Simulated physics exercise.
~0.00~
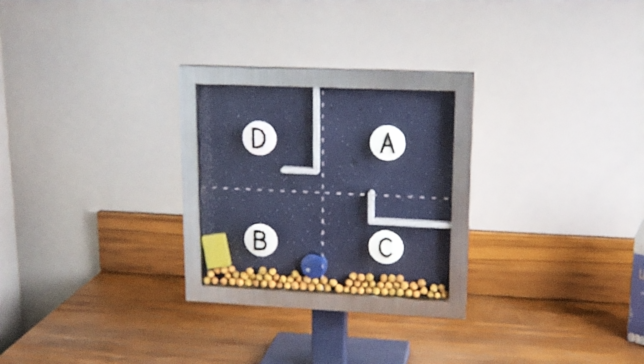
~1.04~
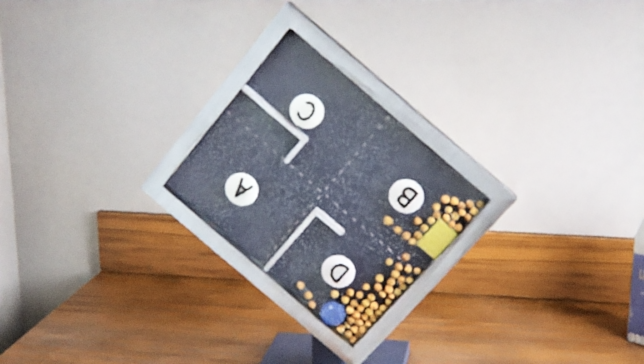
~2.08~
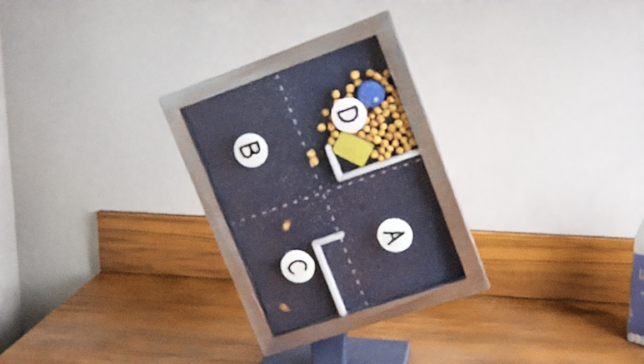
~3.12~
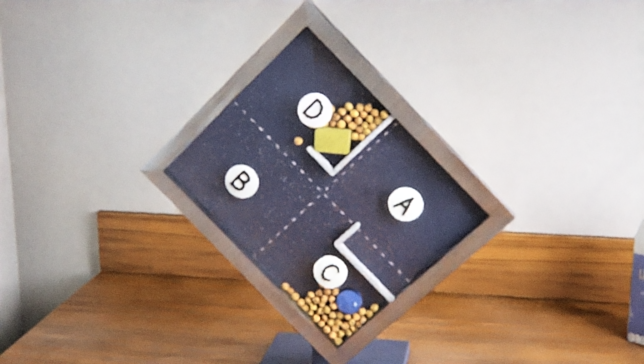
At the start, an upright case on a stand holds wooden beads along the bottom of quarters B and C, with a blue disc among them and a yellow block at the lower left. The case turns anticlockwise, and the beads gather at the lower right across D and B, the disc in D and the block in B. As it keeps turning, D rises to the upper right, its bent wall holding nearly all the beads, the disc and the block. With further turning, many beads drop. The case finishes tilted, with the disc and most beads in C, while the block and remaining beads stay in D.
